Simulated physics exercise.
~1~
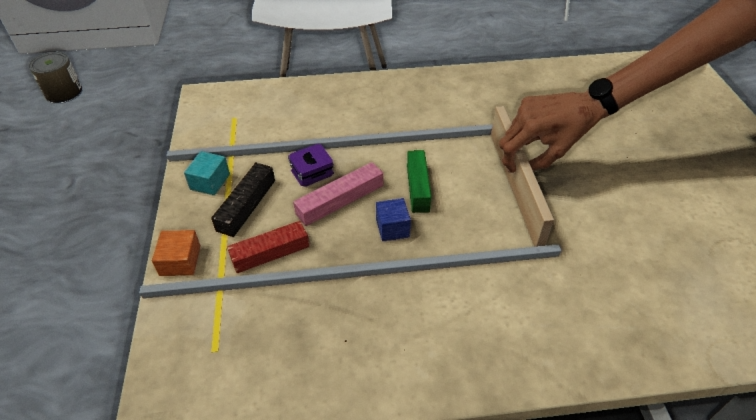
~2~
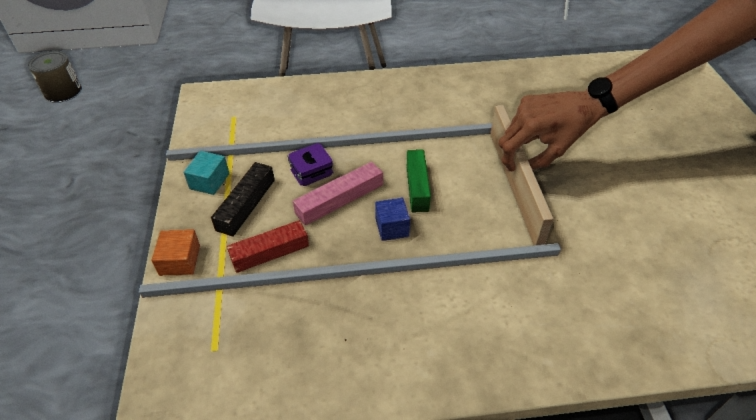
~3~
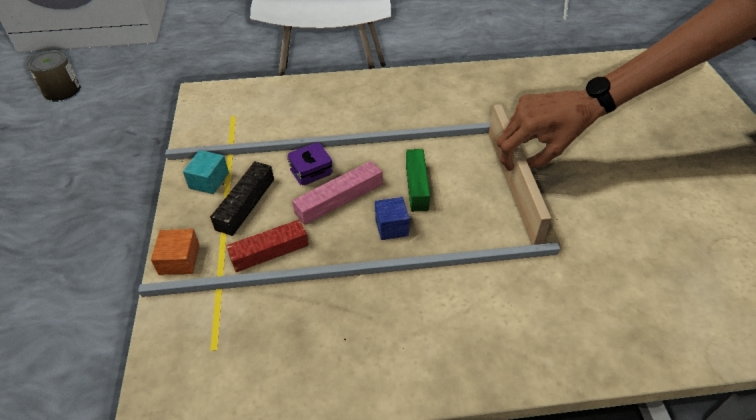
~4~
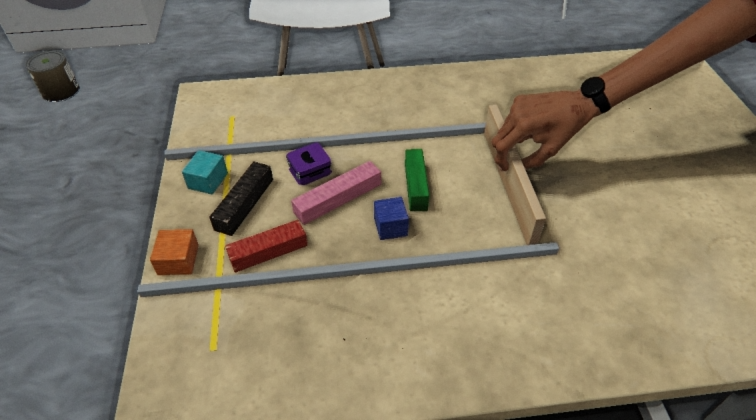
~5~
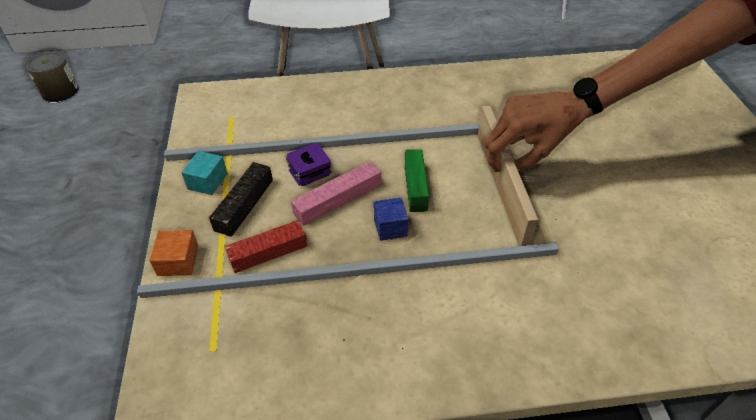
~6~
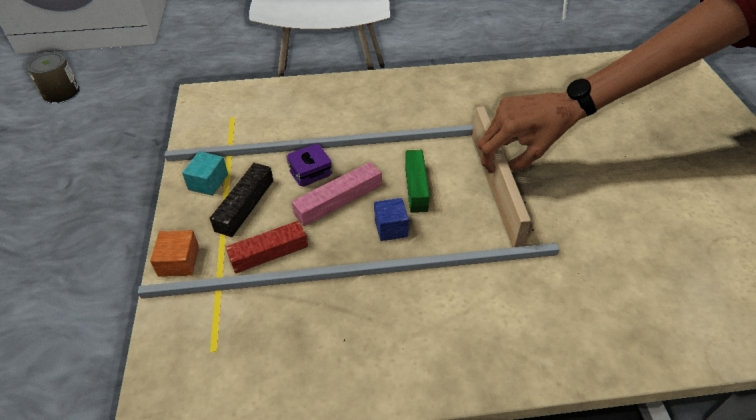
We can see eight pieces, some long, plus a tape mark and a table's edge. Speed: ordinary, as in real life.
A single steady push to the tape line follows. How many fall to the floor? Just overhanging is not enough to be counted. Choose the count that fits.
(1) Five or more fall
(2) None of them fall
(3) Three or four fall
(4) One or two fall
4, one or two fall.
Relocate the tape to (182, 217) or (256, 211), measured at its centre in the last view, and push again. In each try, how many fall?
The counts would come to 5 and 0.
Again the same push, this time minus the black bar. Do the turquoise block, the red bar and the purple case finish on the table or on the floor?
I'd say the turquoise block stays where it is, the red bar stays where it is, and the purple case stays where it is.
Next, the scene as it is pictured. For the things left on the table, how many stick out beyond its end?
The count is 2.
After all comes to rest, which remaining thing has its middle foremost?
Looking at the middles, it's the black bar.
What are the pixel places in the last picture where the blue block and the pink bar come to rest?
Around (205, 237) and around (186, 216).
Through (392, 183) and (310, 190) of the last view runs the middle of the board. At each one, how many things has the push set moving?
One spot: 3. Other spot: 6.
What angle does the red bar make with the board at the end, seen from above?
Angle: Roughly 80 degrees.
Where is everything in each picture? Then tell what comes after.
In the first picture, orange block (177, 253); turquoise block (208, 173); black bar (245, 198); board (519, 173); tape (226, 214).
In the second picture, turquoise block (207, 173); pink bar (339, 193).
In the third picture, black bar (244, 197); green stick (417, 179).
In the fourth picture, orange block (175, 252); blue block (391, 219).
In the fifth picture, turquoise block (205, 173); purple case (309, 166).
In the sixth picture, orange block (176, 253); turquoise block (206, 173); black bar (243, 198); board (498, 173); tape (225, 213).
Soon after, none off yet; orange block at rest near (176, 253); turquoise block at rest near (206, 173); black bar at rest near (243, 198).
After that, none off yet; orange block at rest near (176, 253); turquoise block at rest near (206, 173); black bar displaced a little near (230, 197).
In the end, the number that fall off is one or two; gone, turquoise block and orange block.
